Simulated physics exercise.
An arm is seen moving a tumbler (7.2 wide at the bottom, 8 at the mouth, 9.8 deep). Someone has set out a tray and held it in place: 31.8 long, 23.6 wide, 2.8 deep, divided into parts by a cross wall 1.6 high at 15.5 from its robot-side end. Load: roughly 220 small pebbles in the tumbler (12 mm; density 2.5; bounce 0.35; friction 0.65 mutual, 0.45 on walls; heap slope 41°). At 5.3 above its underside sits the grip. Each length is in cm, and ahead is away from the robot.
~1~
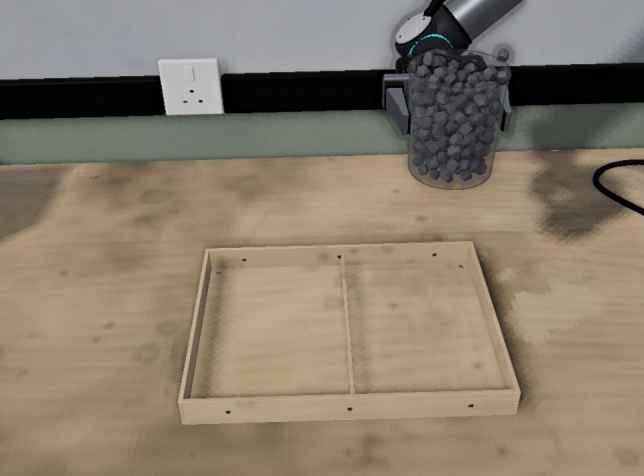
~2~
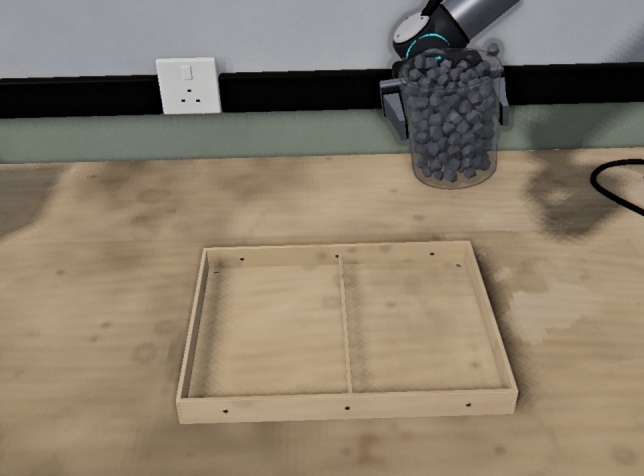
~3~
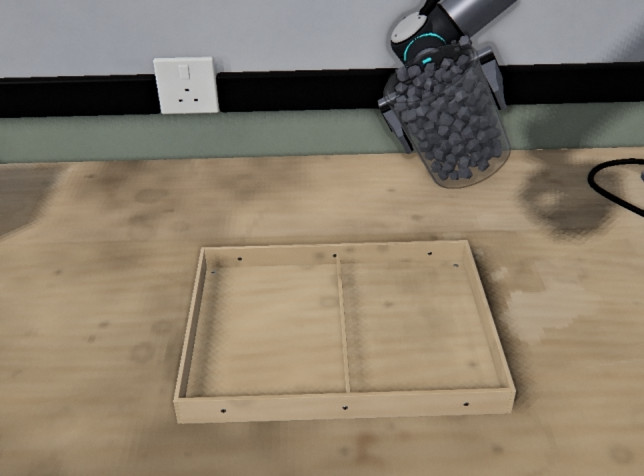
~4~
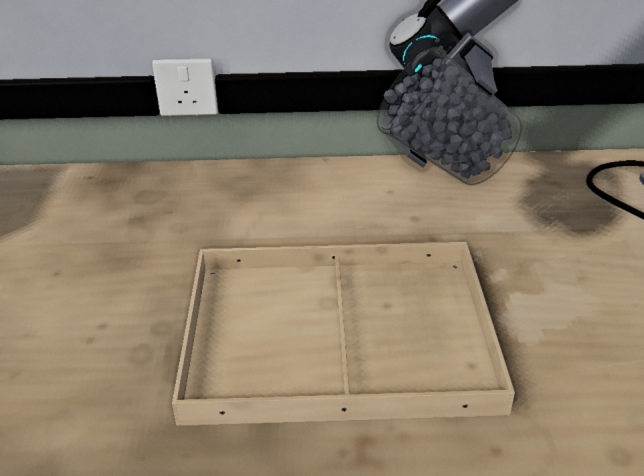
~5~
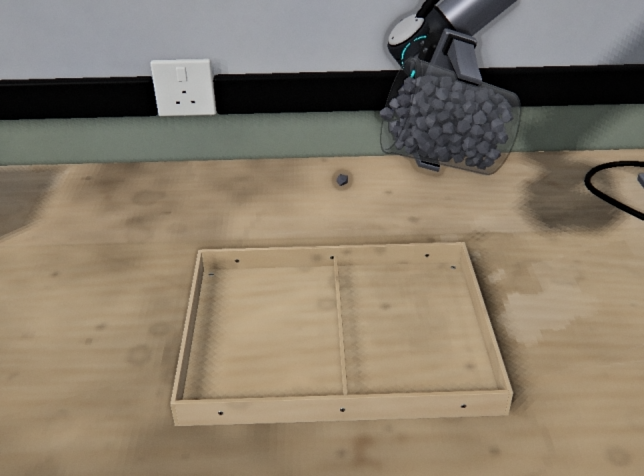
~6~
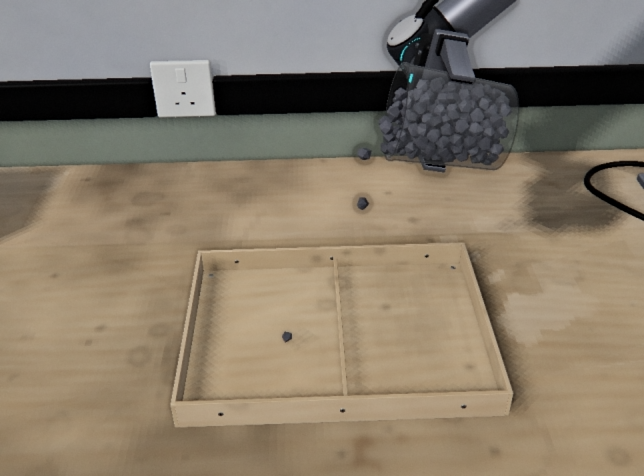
A robot arm tilting a clear tumbler of dark grey pebbles, a few dropping out, one landing in a divided wooden tray.
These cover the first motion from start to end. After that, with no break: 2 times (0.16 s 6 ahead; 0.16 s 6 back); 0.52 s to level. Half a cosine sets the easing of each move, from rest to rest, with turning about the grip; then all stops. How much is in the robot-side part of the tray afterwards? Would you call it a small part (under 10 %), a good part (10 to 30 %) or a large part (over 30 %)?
I'd call it a good part.
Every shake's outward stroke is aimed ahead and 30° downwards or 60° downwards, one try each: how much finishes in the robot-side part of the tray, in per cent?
Estimates, in order: 10 % then 5 %.
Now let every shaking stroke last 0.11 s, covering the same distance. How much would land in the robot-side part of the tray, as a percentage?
That would give around 10 per cent.
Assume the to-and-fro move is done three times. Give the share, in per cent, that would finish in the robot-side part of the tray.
20 %.
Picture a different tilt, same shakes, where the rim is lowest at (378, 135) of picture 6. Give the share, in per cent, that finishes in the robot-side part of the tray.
Around 5 in a hundred.
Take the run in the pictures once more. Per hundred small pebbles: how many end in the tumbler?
45 %.
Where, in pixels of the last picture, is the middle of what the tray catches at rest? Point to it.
Centre estimate: Around (297, 330).
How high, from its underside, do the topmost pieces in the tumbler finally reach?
Around 7.0 cm above the underside.
Then, 0.46 s after the last picture, tilted 79° forward, highest piece 27 above the table; 151 in the tumbler, 50 in the far-side part, 20 in the robot-side part, 3 in flight or on a rim.
Then, 0.93 s after the last picture, tilted 33° forward, highest piece 28 above the table; 103 in the tumbler, 79 in the far-side part, 38 in the robot-side part, 2 on the table or floor, 2 in flight or on a rim.
Then, 1.36 s after the last picture, level, highest piece 27 above the table; 103 in the tumbler, 81 in the far-side part, 38 in the robot-side part, 2 on the table or floor.
Then, 2.41 s after the last picture, level, highest piece 27 above the table; 103 in the tumbler, 81 in the far-side part, 38 in the robot-side part, 2 on the table or floor.
Final count, 103 in the tumbler, 81 in the far-side part, 38 in the robot-side part, 2 on the table or floor. That is 17 % in the robot-side part of the tray.
